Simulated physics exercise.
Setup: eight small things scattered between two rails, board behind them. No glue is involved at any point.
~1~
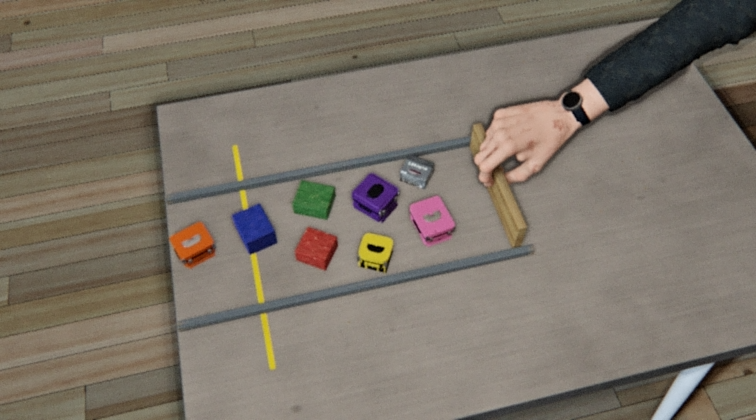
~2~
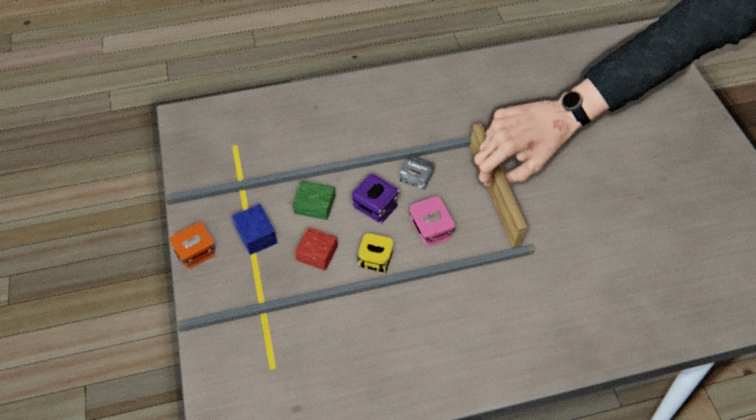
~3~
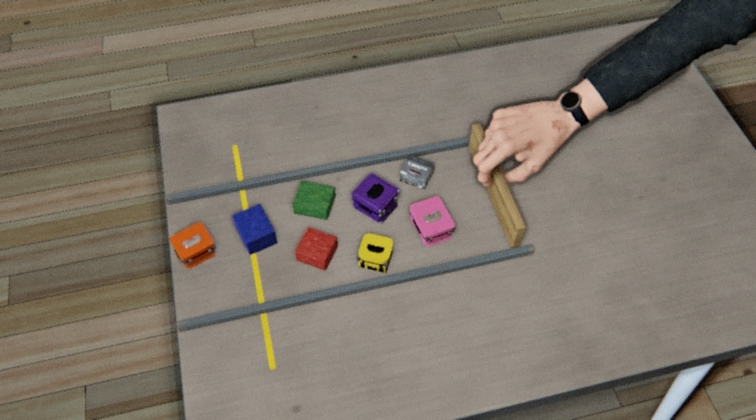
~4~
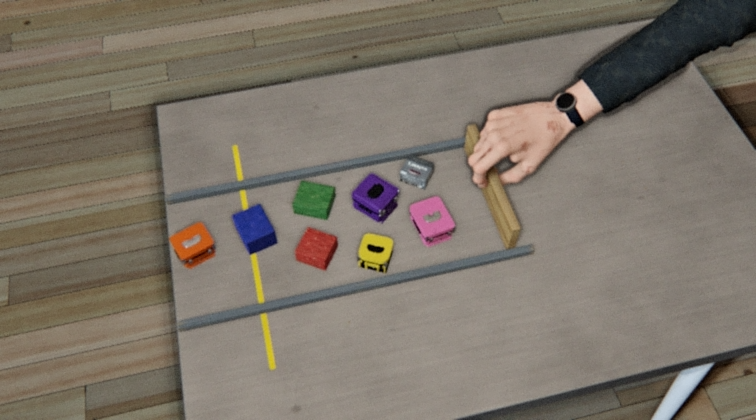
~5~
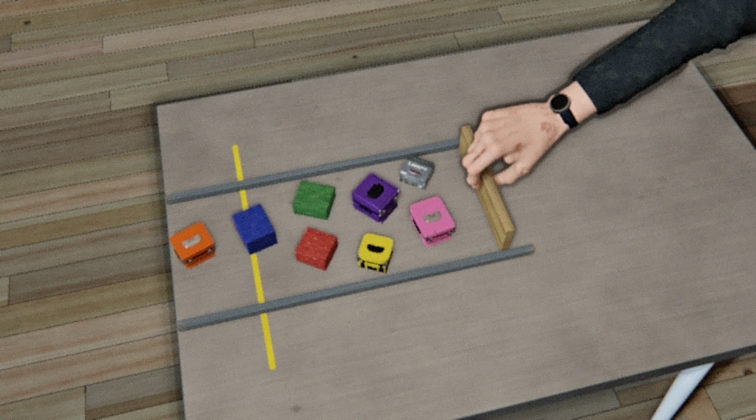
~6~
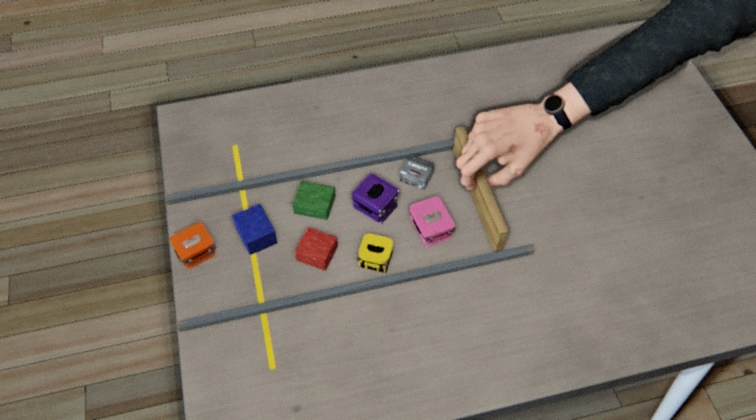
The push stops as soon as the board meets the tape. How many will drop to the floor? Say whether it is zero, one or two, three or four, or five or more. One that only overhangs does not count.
It is one or two.
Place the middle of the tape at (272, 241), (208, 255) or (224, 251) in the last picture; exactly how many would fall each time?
Per try: 0; 5; 2.
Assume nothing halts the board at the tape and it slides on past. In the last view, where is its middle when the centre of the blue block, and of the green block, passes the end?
Near (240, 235), then near (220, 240).
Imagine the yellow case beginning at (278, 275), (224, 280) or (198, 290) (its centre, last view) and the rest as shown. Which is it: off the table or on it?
Taking each place in turn, the object keeps its place; keeps its place; keeps its place.
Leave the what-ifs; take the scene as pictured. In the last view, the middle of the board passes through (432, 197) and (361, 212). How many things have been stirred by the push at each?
The first count is 2, and then it's 6.
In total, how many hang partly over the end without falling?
1.
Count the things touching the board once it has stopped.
2 in contact.
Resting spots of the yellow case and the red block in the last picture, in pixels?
The yellow case settles near (210, 297); as for the red block, near (201, 272).
A little later, none off yet; orange case at rest near (194, 246); blue block at rest near (255, 229); red block at rest near (316, 249).
When it is over, the number that fall off is one or two; down, orange case.
